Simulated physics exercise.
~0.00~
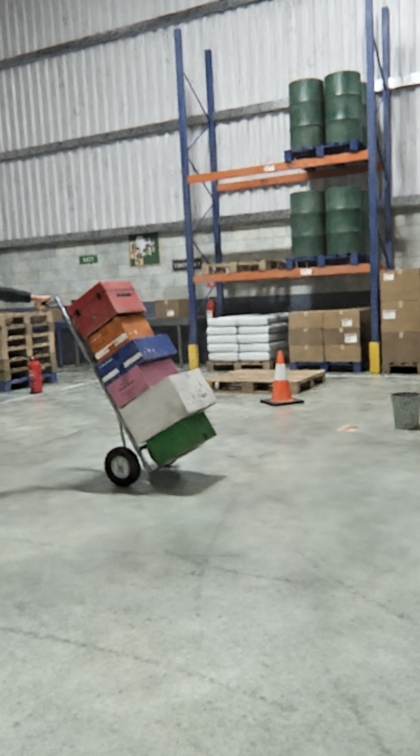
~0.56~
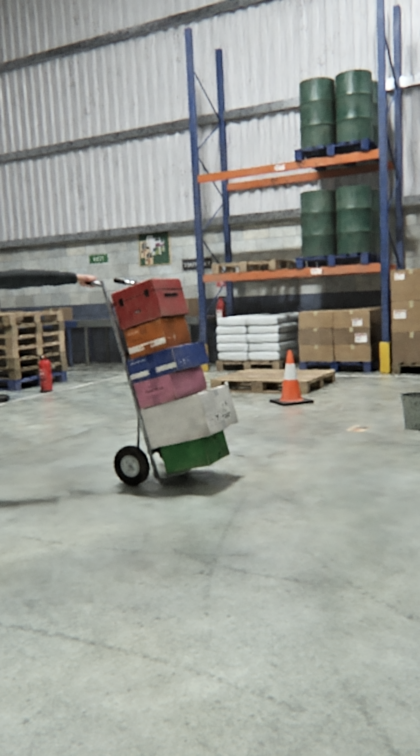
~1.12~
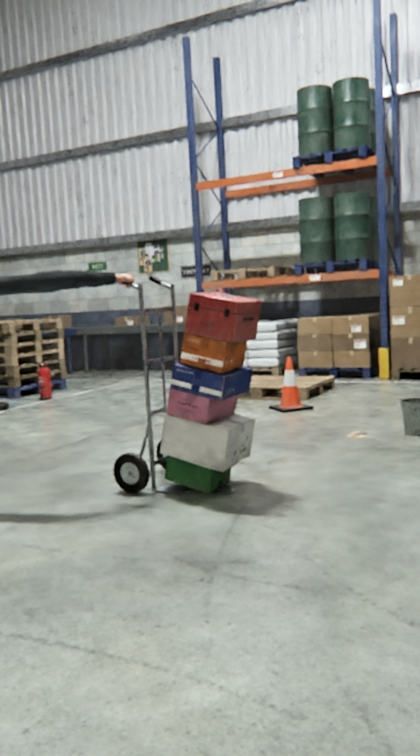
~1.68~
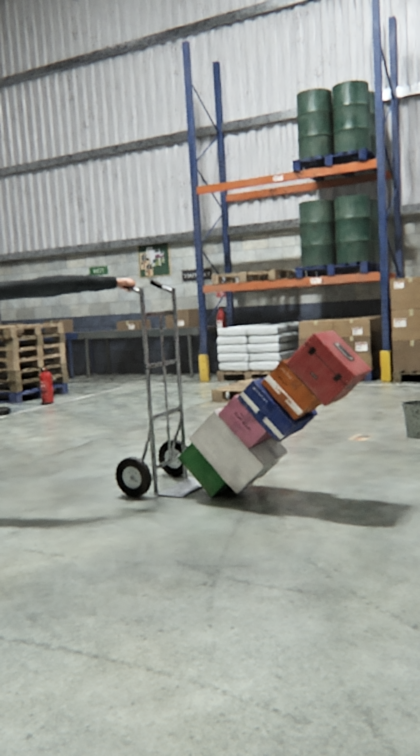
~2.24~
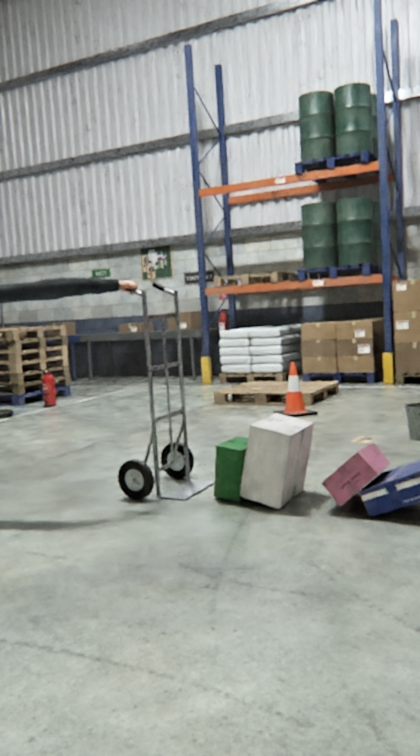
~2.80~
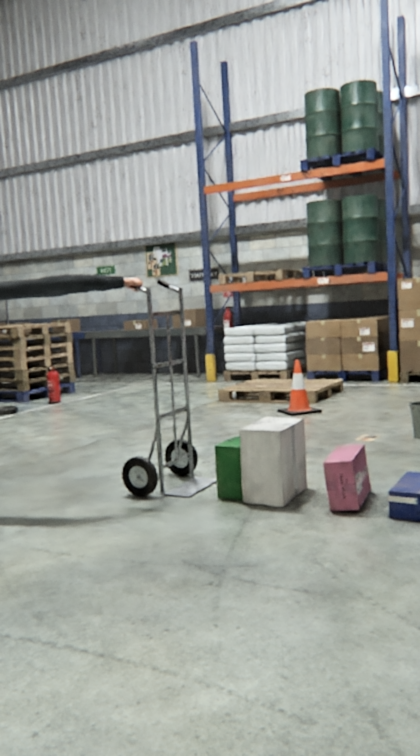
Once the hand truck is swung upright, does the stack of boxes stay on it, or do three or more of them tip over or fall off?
Three or more of them are lost. The stack pitches forward to the right as the truck comes upright, and the boxes topple off toward the floor, with the green one left lying over by the plate.
To begin with, a hand truck leans back to the left in a warehouse, carrying a stack of red, orange, blue, pink, white and green boxes. An outstretched arm at the left swings it up until it stands upright. The stack keeps going, rocking forward off the frame and tipping to the right in a slanting column. The boxes topple onto the concrete, the red and orange ones passing out of view. At the end, the hand still holds the upright truck, the green box lies over by its plate with the white one beside it, and the pink and blue ones rest farther right.
